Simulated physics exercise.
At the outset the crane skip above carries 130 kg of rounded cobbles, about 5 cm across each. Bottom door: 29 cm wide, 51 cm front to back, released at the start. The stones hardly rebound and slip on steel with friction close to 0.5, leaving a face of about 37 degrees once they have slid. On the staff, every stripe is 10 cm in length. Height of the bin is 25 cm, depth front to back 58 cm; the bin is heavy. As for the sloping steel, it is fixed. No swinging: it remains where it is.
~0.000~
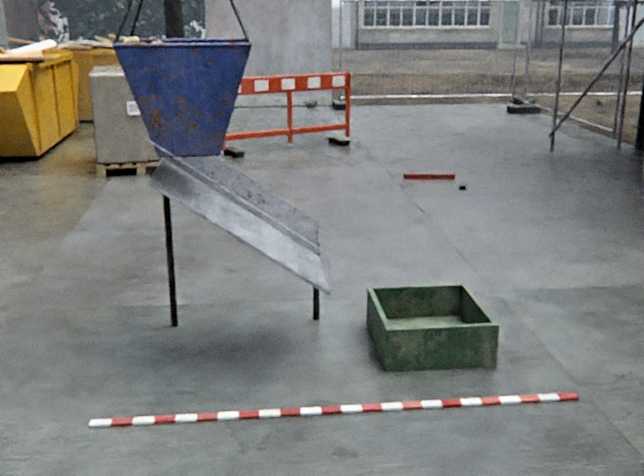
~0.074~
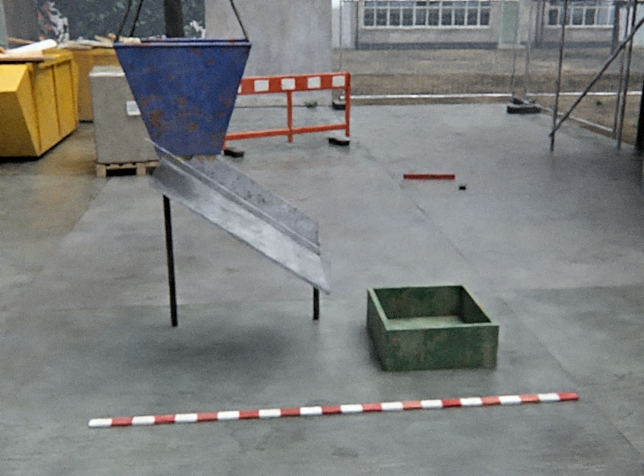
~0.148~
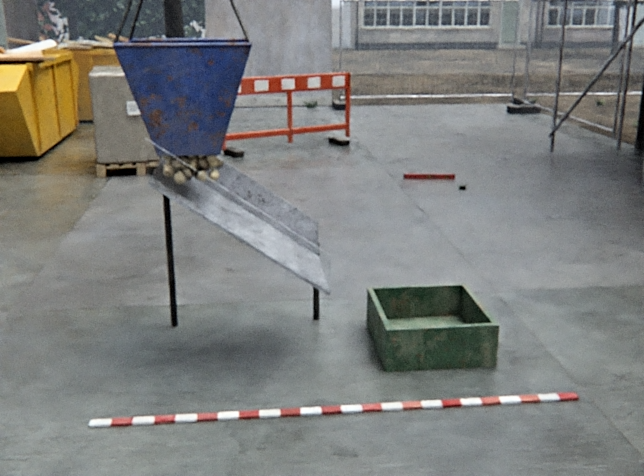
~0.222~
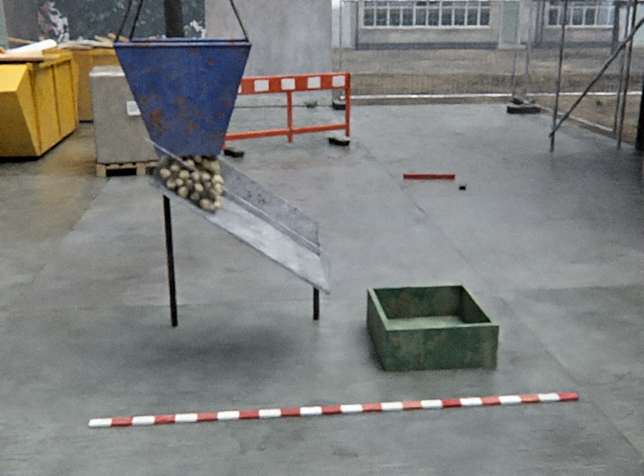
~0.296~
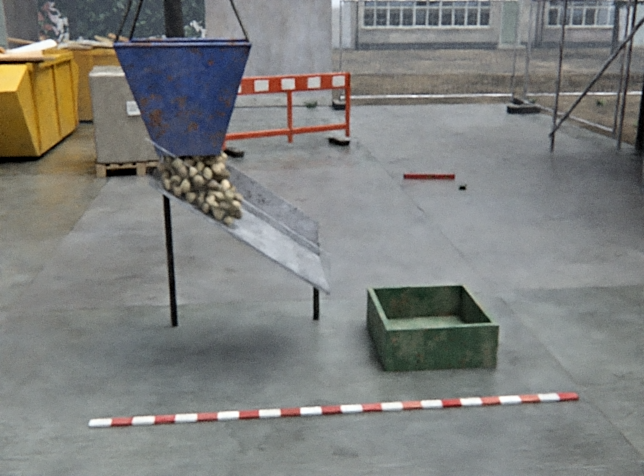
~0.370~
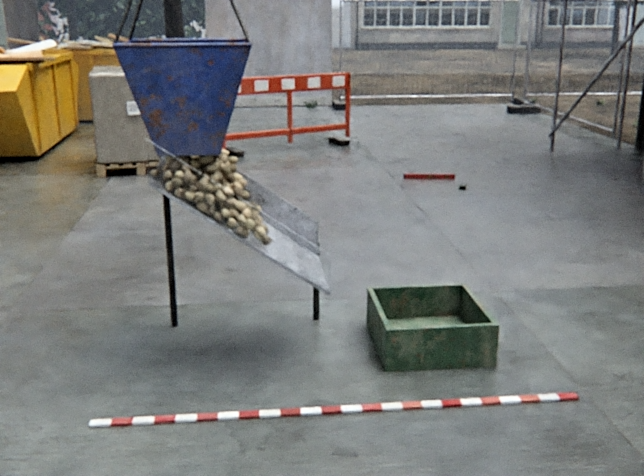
Rounded stones dropped out of the bottom of a hanging blue skip, a few at first and then many more, and slid in a growing pile down a sloping metal chute toward the right.
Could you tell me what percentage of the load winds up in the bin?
I'd put it at about 32 percent.
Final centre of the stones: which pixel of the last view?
I'd say close to pixel (370, 336).
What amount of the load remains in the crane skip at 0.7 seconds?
Roughly 10 percent is held.
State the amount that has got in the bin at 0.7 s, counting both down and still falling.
Some 0 per cent has got there by then.
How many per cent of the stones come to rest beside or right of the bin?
Share of load: Near 10 %.
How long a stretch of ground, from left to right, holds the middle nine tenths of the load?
About 90 cm.
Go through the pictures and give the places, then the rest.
The outlet is at (188, 145); nothing has dropped yet, in the first picture.
The outlet is at (188, 145); 5 % is out, in the second picture.
The outlet is at (188, 145); 14 % is out, the lowest stones still above the rim at (199, 170), 106 cm up, in the third picture.
The outlet is at (188, 145); 24 % is out, the lowest stones still above the rim at (218, 199), 92 cm up, in the fourth picture.
The outlet is at (188, 145); 37 % is out, the lowest stones still above the rim at (234, 211), 84 cm up, in the fifth picture.
The outlet is at (188, 145); 48 % is out, the lowest stones still above the rim at (260, 226), 75 cm up, in the sixth picture.
After 0.7 s, 11 % in the crane skip, 76 % on the steel, 13 % falling or lying left of the bin; the stones farthest right are at (379, 309).
After 1.1 s, 0 % in the crane skip, 46 % on the steel, 41 % falling or lying left of the bin, 12 % falling or lying in the bin, 1 % falling or lying beside or right of the bin; the stones farthest right are at (467, 325).
After 1.7 s, 0 % in the crane skip, 1 % on the steel, 64 % falling or lying left of the bin, 29 % falling or lying in the bin, 6 % falling or lying beside or right of the bin; the stones farthest right are at (511, 355).
After 2.6 s, 0 % in the crane skip, 58 % falling or lying left of the bin, 32 % falling or lying in the bin, 10 % falling or lying beside or right of the bin; the stones farthest right are at (533, 360).
After 4.5 s, 0 % in the crane skip, 58 % left of the bin, 32 % in the bin, 10 % beside or right of the bin; the stones farthest right are at (533, 360).
